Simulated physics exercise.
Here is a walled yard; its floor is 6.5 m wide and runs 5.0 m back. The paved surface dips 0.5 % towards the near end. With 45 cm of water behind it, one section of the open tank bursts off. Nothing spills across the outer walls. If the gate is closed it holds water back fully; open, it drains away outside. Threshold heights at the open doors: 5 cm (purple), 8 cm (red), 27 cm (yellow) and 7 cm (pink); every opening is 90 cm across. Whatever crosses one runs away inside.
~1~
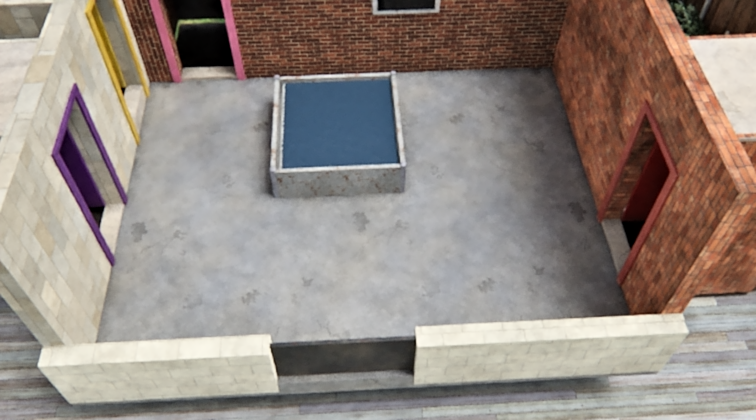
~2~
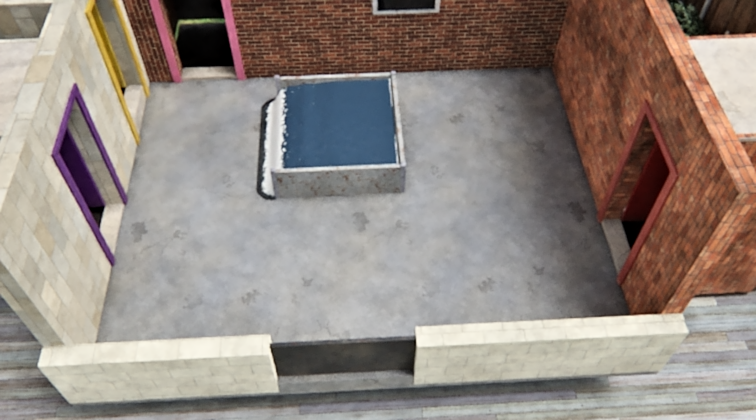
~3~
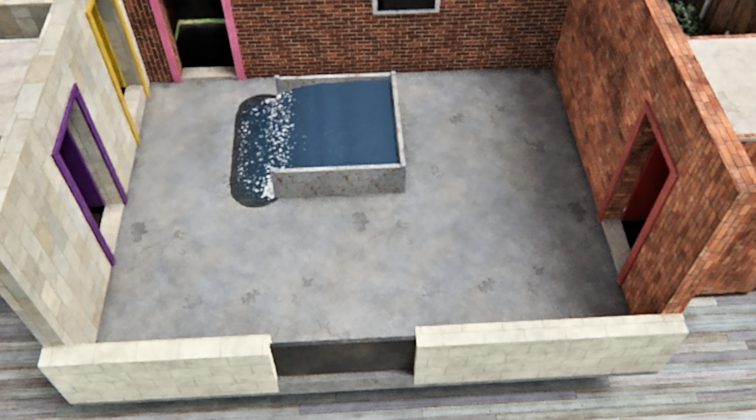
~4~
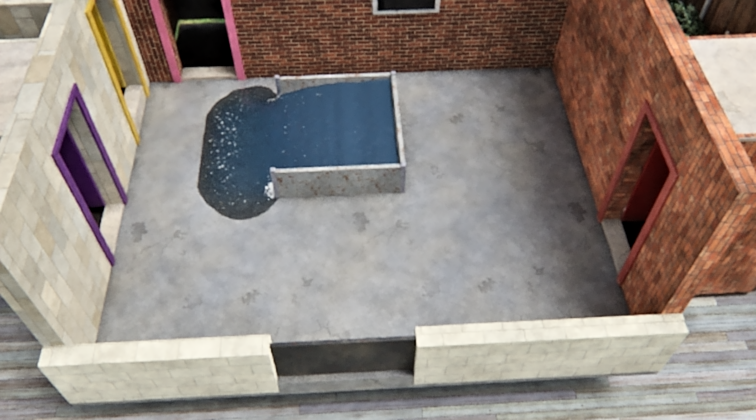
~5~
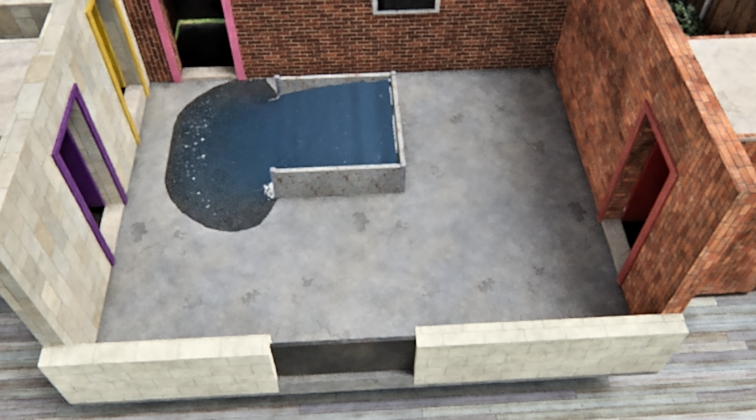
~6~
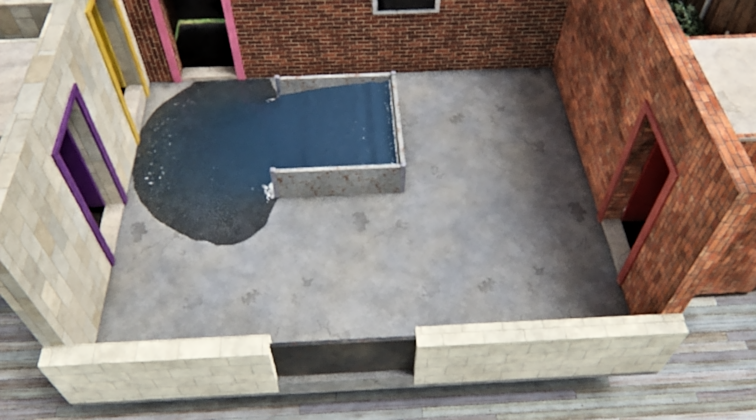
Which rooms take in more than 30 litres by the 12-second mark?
The water let in: At the purple door it passes the limit; at the red door it stays under the limit; at the yellow door it stays under the limit; at the pink door it exceeds the limit.
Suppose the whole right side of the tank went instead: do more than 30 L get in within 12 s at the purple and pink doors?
Against that limit: Purple not over, pink under.
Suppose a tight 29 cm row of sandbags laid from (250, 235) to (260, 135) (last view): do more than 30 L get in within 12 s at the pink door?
Against that limit: Pink past it.
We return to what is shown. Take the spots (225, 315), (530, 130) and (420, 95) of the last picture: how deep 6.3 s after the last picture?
Roughly 8, 2 and 2 cm, in turn.
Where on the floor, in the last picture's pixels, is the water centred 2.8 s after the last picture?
Around (219, 176).
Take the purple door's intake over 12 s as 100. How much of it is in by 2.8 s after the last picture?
About 80 per cent.
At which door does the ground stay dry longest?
Last comes the red one.
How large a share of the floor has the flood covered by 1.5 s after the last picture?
Some 25 per cent of it.
Then, 0.7 s after the last picture water covers 25 % of the floor and is deepest (29 cm) near (148, 156); purple door 12 cm at the sill, 3 L in, red door not reached, yellow door 23 cm at the sill, 0 L in, pink door 10 cm at the sill, 0 L in.
Then, 1.5 s after the last picture water covers 25 % of the floor and is deepest (30 cm) near (149, 90); purple door 15 cm at the sill, 32 L in, red door not reached, yellow door 28 cm at the sill, 0 L in, pink door 14 cm at the sill, 6 L in.
Then, 2.8 s after the last picture water covers 35 % of the floor and is deepest (21 cm) near (90, 374); purple door 10 cm at the sill, 70 L in, red door not reached, yellow door 15 cm at the sill, 1 L in, pink door 14 cm at the sill, 53 L in.
Then, 6.3 s after the last picture water covers 75 % of the floor and is deepest (10 cm) near (90, 374); purple door 5 cm at the sill, 86 L in, red door not reached, yellow door 5 cm at the sill, 1 L in, pink door 4 cm at the sill, 76 L in.
Then, 11.3 s after the last picture water covers 95 % of the floor and is deepest (8 cm) near (621, 346); purple door 5 cm at the sill, 88 L in, red door 6 cm at the sill, 0 L in, yellow door 2 cm at the sill, 1 L in, pink door 2 cm at the sill, 76 L in.
